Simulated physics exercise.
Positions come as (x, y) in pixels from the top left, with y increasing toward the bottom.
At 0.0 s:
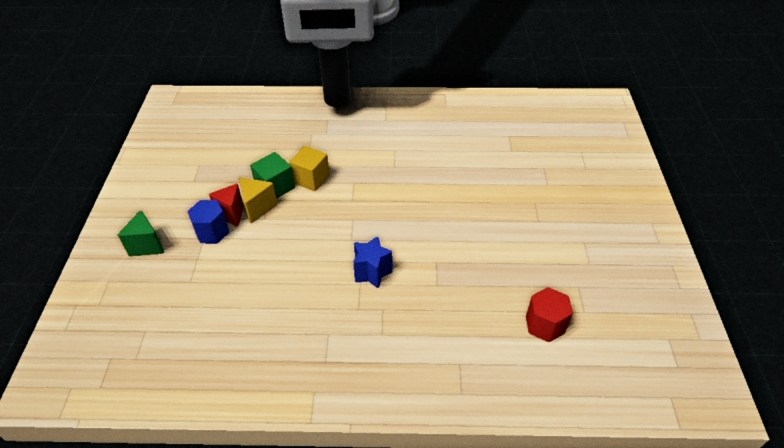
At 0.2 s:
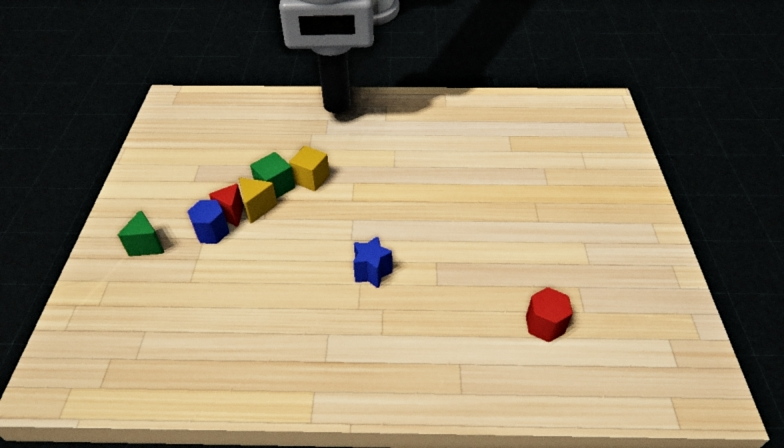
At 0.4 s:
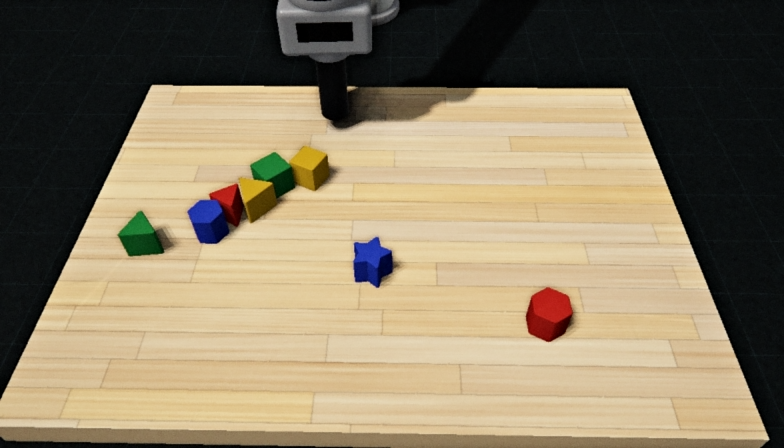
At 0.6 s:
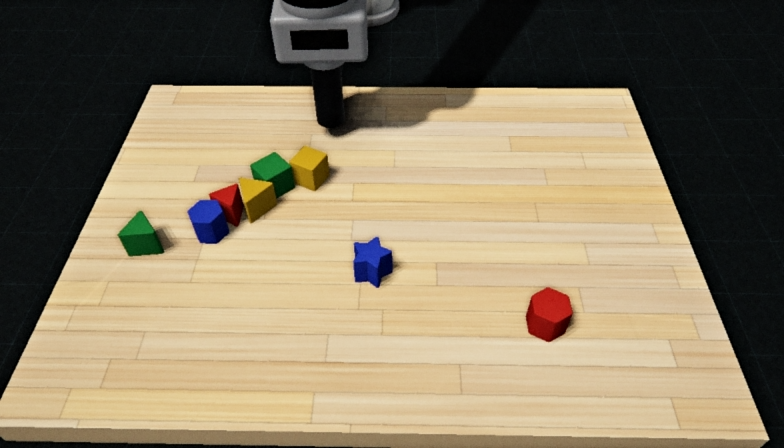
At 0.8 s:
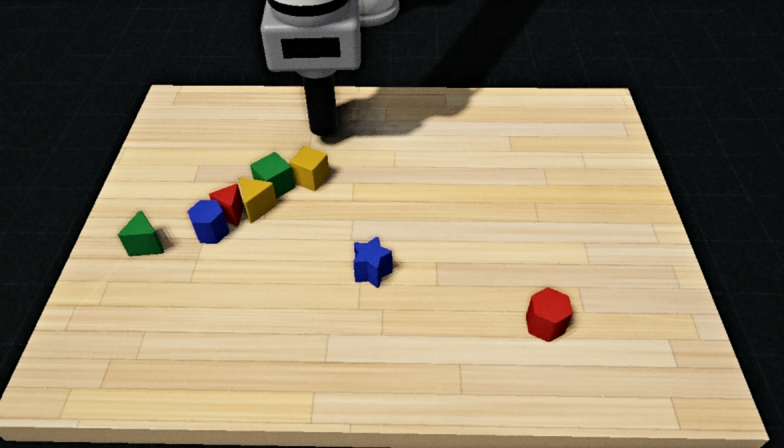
Robot arm with a dark rod moving slightly down and left near a yellow block, while the coloured blocks stay still.
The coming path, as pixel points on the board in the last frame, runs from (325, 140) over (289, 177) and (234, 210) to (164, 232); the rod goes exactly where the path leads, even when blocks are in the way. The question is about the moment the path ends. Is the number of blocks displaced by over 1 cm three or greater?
Short answer: Yes.
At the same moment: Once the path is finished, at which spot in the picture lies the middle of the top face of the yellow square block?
Pixel (303, 172).
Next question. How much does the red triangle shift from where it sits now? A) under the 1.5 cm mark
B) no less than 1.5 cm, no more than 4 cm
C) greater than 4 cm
The one that fits is C, greater than 4 cm.
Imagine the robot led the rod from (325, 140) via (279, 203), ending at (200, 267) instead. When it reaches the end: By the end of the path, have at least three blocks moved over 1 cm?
Yes, that is what happens.
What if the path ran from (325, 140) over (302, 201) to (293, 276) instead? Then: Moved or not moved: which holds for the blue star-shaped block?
The blue star-shaped block keeps its place.
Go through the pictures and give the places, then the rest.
The first frame shows rod tip (337, 100); block tops, blue hexagonal block (205, 210); red triangle (226, 194); yellow triangle (252, 187); green square block (271, 165); yellow square block (308, 157).
The second frame shows rod (337, 106); blocks unchanged.
The third frame shows rod (335, 112); blocks unchanged.
The fourth frame shows rod (331, 120); blocks unchanged.
The fifth frame shows rod (324, 128); blue hexagonal block (205, 210); red triangle (226, 194); yellow triangle (252, 187); green square block (271, 165); yellow square block (308, 157).
On the path given first. One third of the way, rod (287, 165); yellow triangle (248, 192), turned 15° clockwise; green square block (261, 172); yellow square block (304, 170), turned 65° anticlockwise.
Two thirds of the way, rod (230, 197); blue hexagonal block (161, 247), turned 40° anticlockwise; red triangle (170, 226); yellow triangle (192, 231); green square block (202, 207), turned 15° anticlockwise; yellow square block (303, 172), turned 75° anticlockwise.
At the end, rod (159, 220); blue hexagonal block (140, 277), turned 90° anticlockwise; red triangle (124, 260), turned 60° anticlockwise; yellow triangle (162, 256), turned 40° anticlockwise; green square block (141, 236), turned 40° anticlockwise; yellow square block (303, 172), turned 75° anticlockwise.
